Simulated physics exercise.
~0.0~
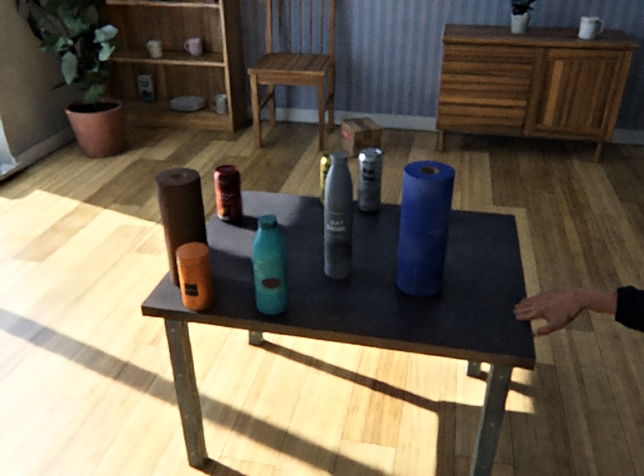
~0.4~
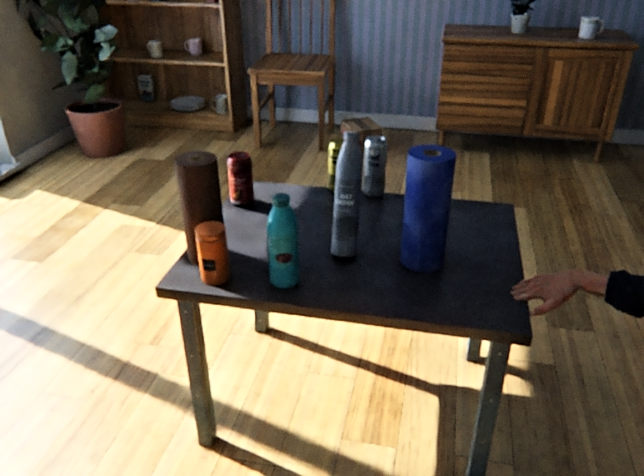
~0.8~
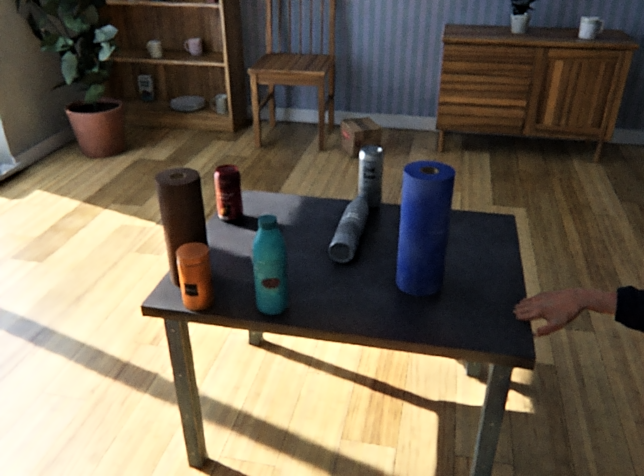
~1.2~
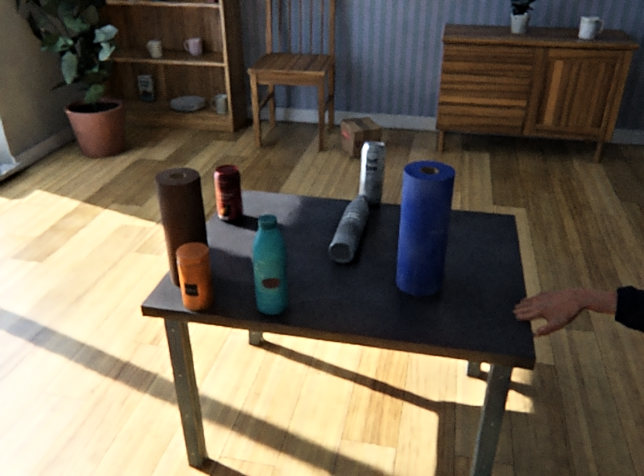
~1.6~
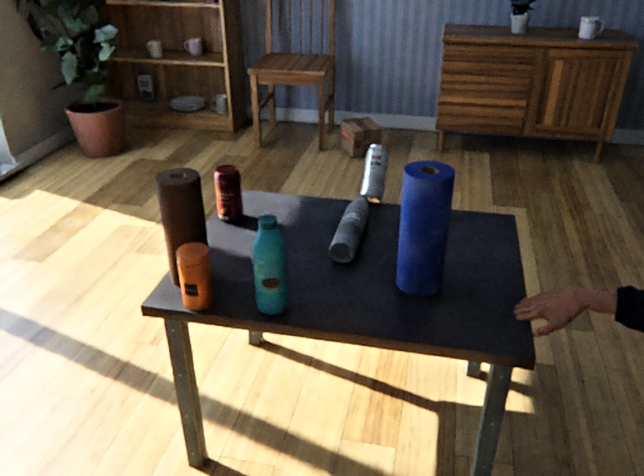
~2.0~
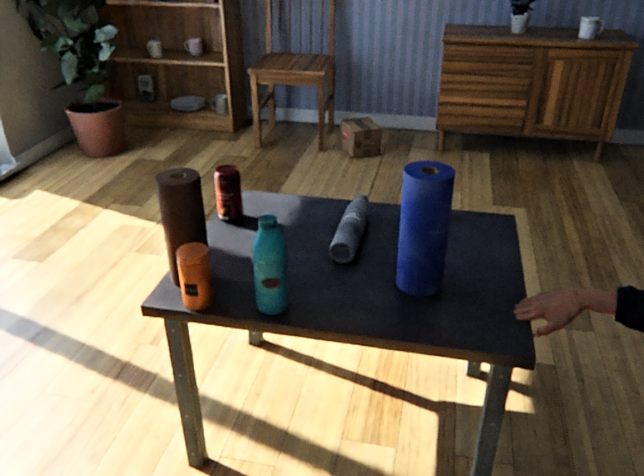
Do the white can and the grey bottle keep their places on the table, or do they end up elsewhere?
Both end up elsewhere. The white can tips off the far edge of the table, and the grey bottle falls over and lies on its side on the tabletop, away from where it stood.
